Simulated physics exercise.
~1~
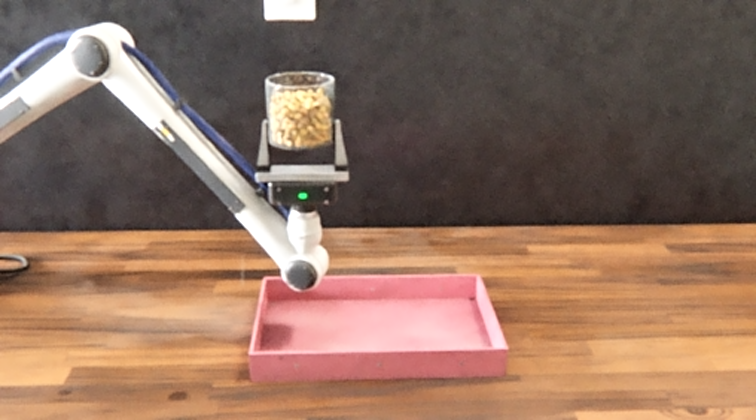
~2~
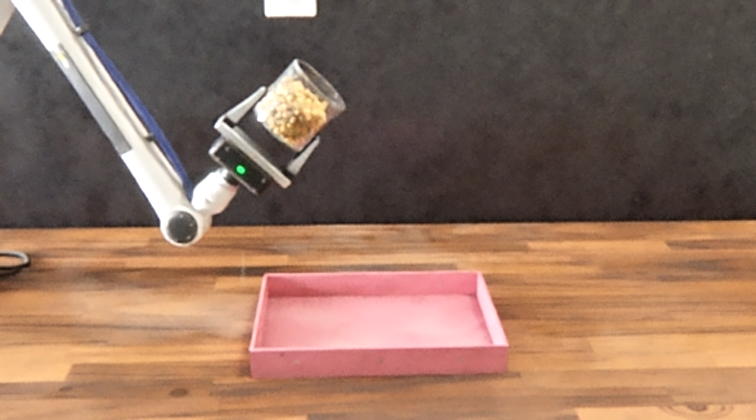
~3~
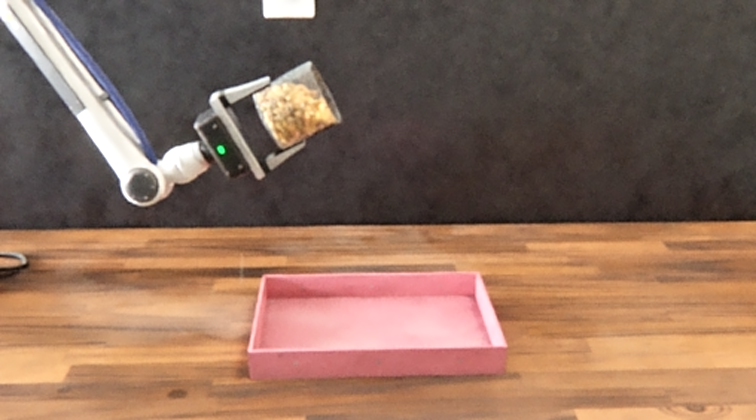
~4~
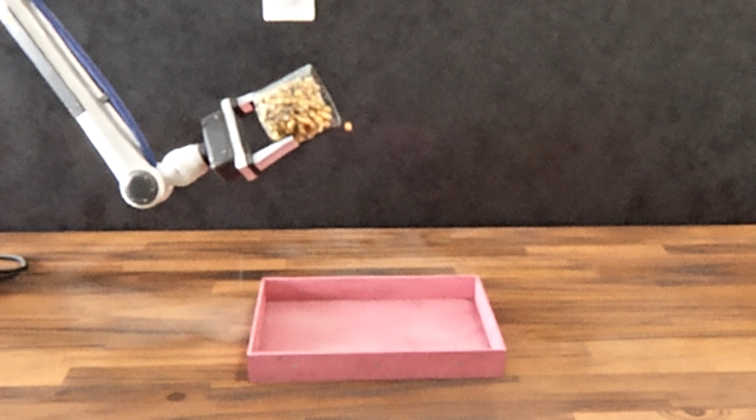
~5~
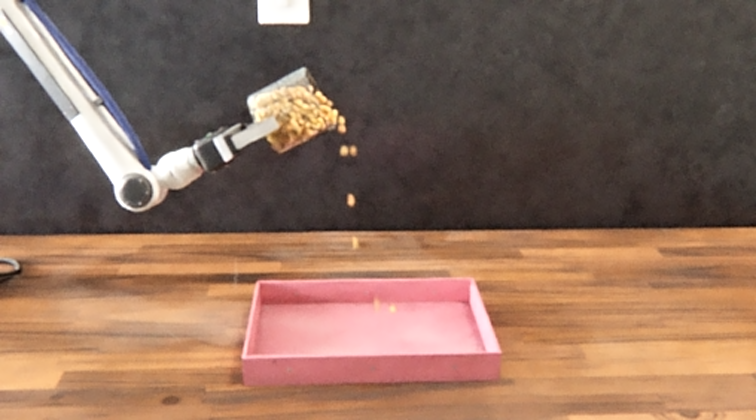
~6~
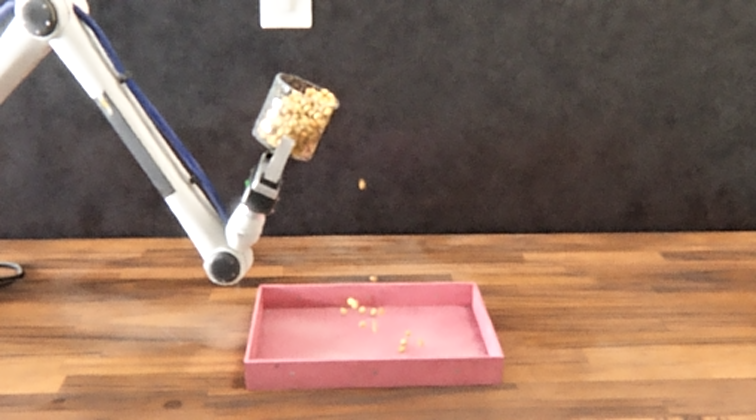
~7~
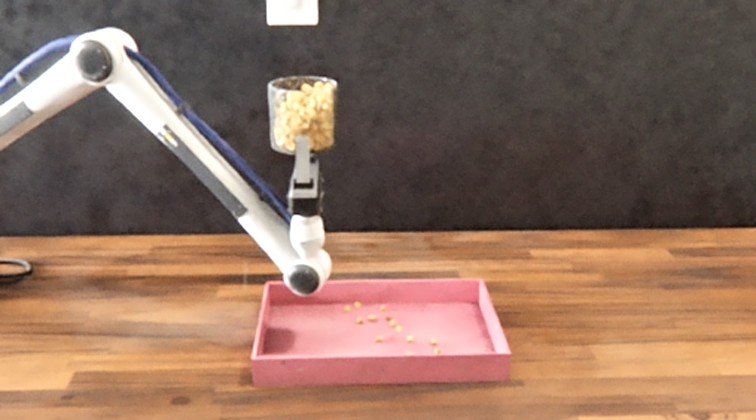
To begin with, a white robotic arm holds a clear cup of yellowish dried chickpeas upright above a shallow pink tray on a wooden table. The arm swings its wrist to the left and tips the cup over toward the right until it lies nearly on its side. The gripper then rolls the cup while it stays tilted, and a few chickpeas slip over the rim and drop into the tray. Next the arm brings the cup back up as the last stragglers fall. It ends upright, still mostly full, with a small scattering in the tray.
